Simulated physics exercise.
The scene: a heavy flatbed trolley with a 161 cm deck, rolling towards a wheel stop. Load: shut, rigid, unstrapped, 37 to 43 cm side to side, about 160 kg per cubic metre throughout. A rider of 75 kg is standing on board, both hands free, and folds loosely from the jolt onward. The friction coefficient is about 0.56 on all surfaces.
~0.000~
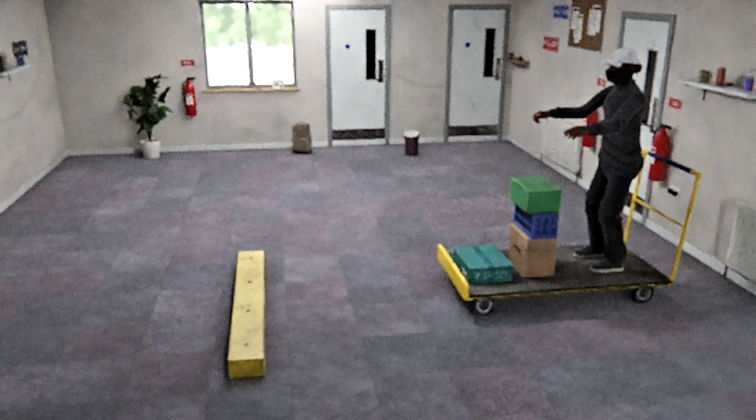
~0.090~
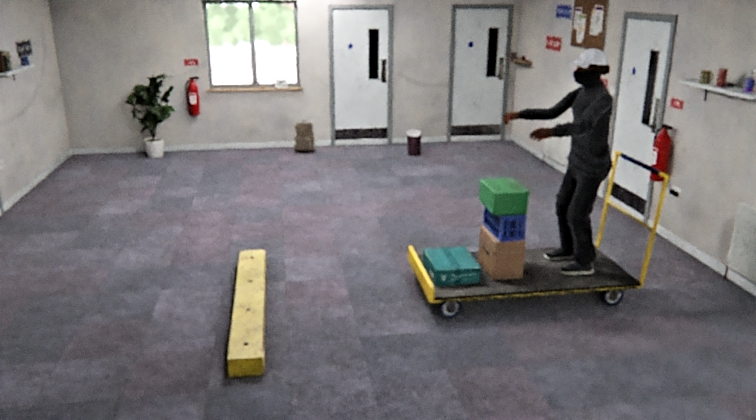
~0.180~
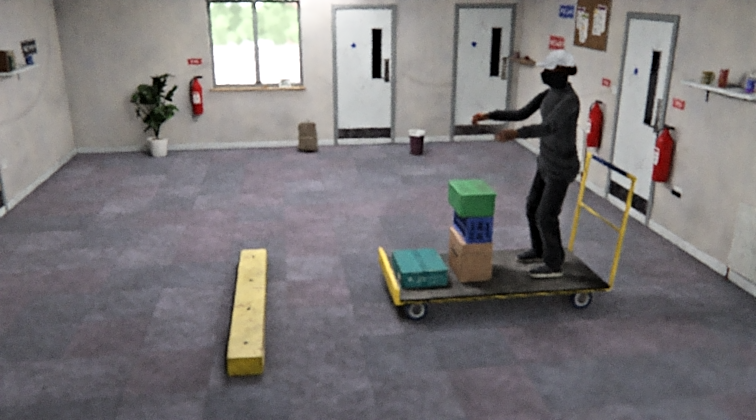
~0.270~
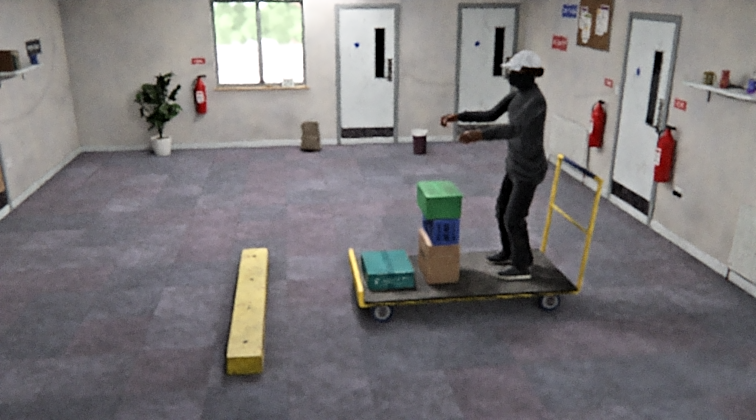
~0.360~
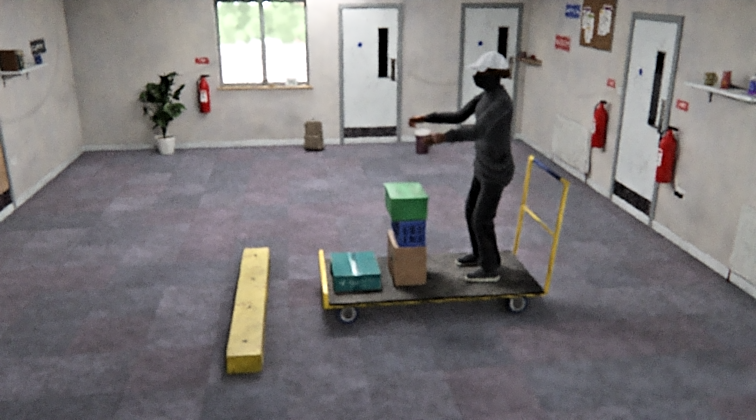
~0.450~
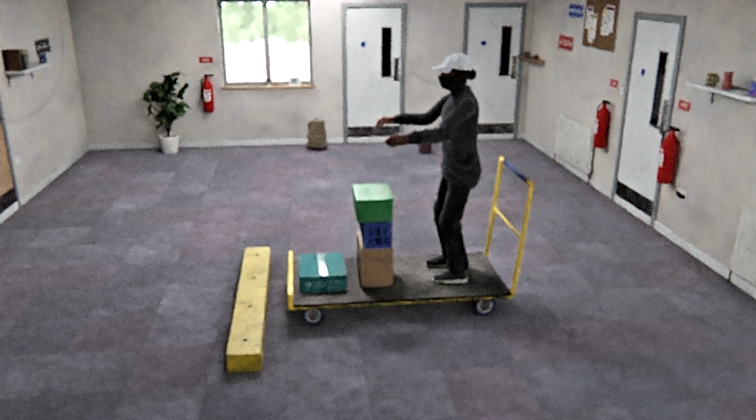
A person in dark clothes, a pale cap and a dark face covering stands on a flat yellow-framed trolley in a plain room with a grey-purple floor, seen from slightly above. Ahead of the rider sit a teal parcel and a stack of brown, blue and green boxes, with a yellow bar on the floor at left. The trolley rolls steadily leftward towards the bar, the rider's arms held out forward, as the view shifts slightly.
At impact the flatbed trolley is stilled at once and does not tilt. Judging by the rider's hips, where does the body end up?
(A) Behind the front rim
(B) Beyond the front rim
(B) Beyond the front rim.
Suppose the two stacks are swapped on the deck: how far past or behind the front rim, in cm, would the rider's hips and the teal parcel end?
Result: Hips at 30 past, teal at 50 behind.
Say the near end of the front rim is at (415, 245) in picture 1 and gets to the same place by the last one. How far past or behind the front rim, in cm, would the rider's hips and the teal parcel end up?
Both stay short of the rim: The hips by 50 cm and teal by 20 cm.
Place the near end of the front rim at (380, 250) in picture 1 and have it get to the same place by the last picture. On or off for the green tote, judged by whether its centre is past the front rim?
I'd expect green to come away.
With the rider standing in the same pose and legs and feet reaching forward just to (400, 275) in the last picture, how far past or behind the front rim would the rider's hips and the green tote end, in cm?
Hips 50 past, green 150 past.
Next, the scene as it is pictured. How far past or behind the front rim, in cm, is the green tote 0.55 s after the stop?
Its centre is around 80 cm past the front rim.
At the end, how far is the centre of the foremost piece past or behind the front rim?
Roughly 140 cm beyond the front rim.
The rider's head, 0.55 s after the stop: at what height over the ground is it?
The head is some 60 cm up from the ground.
Impact comes at 0.54 s.
After 1.09 s the rider's hips are 32 cm behind the rim, near (295, 233) in the last picture's view.
After 1.54 s the rider's hips are 1 cm past the rim, near (251, 251) in the last picture's view.
Final state at 3.3 s, past the rim, blue crate, green tote and the rider's hips; behind it, brown toolbox and teal parcel.
